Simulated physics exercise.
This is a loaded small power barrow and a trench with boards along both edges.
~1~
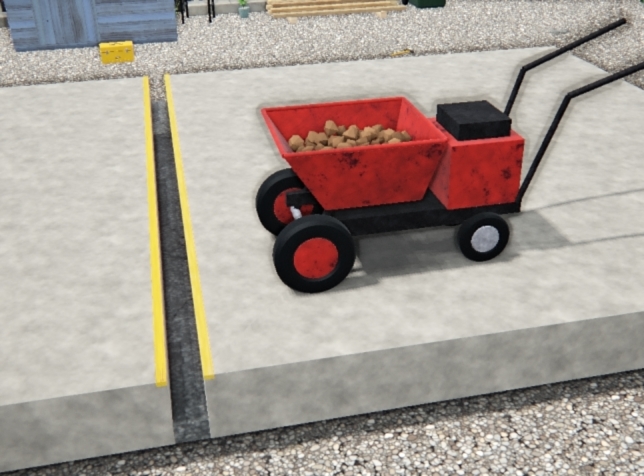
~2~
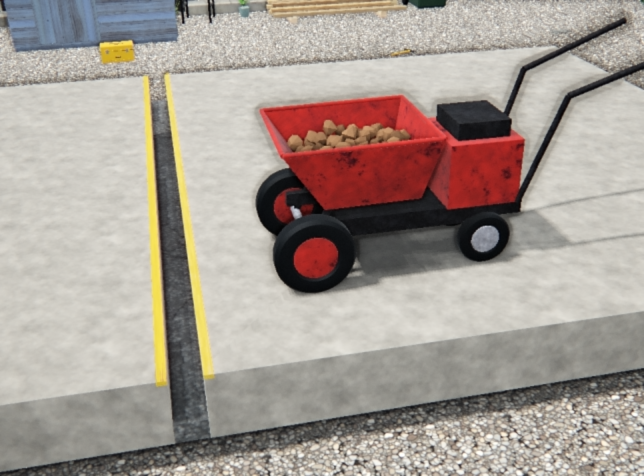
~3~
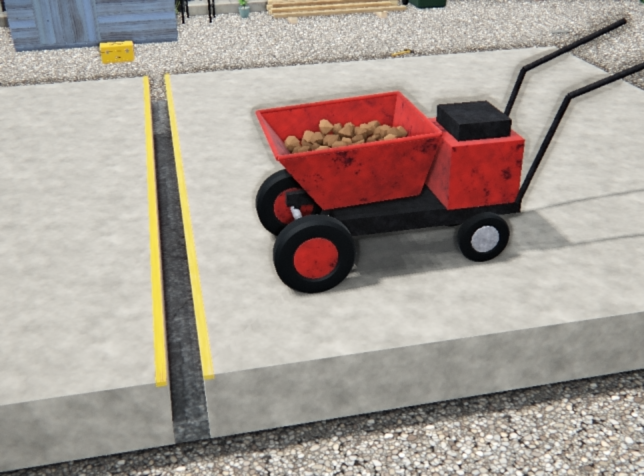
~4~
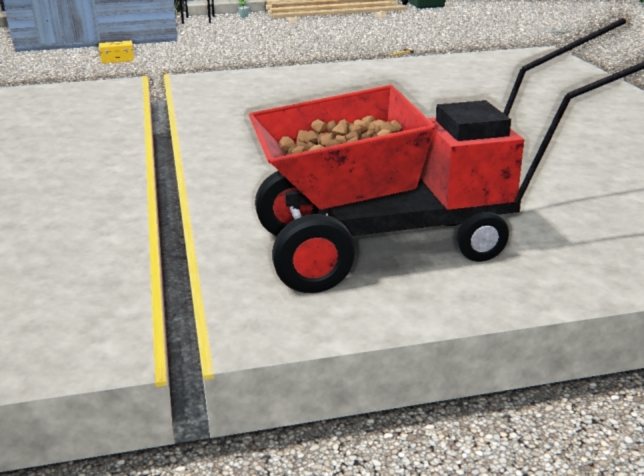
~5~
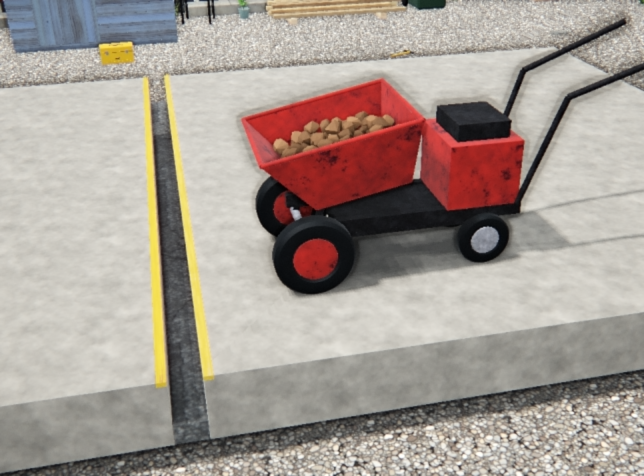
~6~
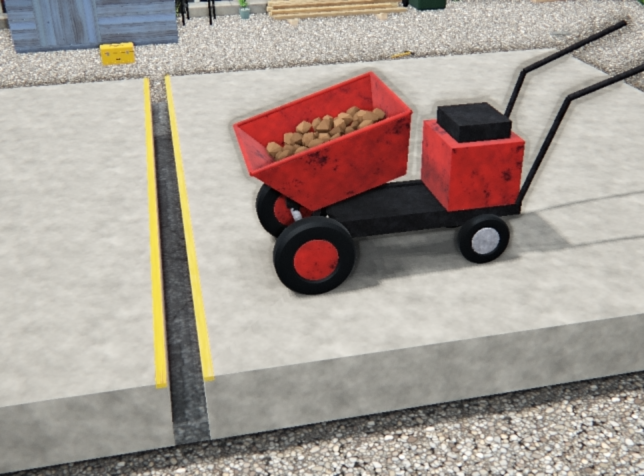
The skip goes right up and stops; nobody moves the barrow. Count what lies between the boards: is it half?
It catches the larger part.
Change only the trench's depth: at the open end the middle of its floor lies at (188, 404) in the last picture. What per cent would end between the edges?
Some 50 per cent.
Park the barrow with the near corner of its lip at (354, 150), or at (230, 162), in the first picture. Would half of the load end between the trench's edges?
In turn: Under half; less than half.
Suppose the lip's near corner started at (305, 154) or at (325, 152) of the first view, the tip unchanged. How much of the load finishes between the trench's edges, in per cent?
First some 60, then 50 per cent.
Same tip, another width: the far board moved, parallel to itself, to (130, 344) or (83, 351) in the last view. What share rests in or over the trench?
Roughly 100 per cent, and 100 per cent.
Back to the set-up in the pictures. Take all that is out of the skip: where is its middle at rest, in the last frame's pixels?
At about (170, 284).
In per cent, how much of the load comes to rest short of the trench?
Near 5 %.
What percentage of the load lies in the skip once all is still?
Close to 0 per cent.
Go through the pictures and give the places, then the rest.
The first frame shows lip of the skip at (284, 156), level; top of the load at (351, 148), clay clods; first edge of the trench at (203, 333); far edge at (159, 339), the trench under half as wide as the skip, and about as deep as wide.
The second frame shows lip of the skip at (283, 157), level; top of the load at (350, 147).
The third frame shows lip of the skip at (278, 159), tipped barely; top of the load at (347, 146).
The fourth frame shows lip of the skip at (271, 162), tipped a little; top of the load at (353, 138).
The fifth frame shows lip of the skip at (262, 167), tipped a little; top of the load at (359, 139).
The sixth frame shows lip of the skip at (252, 174), tipped clearly; top of the load at (364, 131); first edge of the trench at (203, 334); far edge at (159, 340).
Soon, skip tipped steeply; all in the skip.
A while on, skip tipped right over; most in the skip; a small part in or heaped over the trench; a stray few beyond it; a stray few falling.
Towards the end, skip tipped right over; a small part in the skip; a stray few short of the trench; about two thirds in or heaped over the trench; about a quarter beyond it.
Finally, skip tipped right over; a stray few in the skip; a small part short of the trench; about two thirds in or heaped over the trench; about a quarter beyond it.
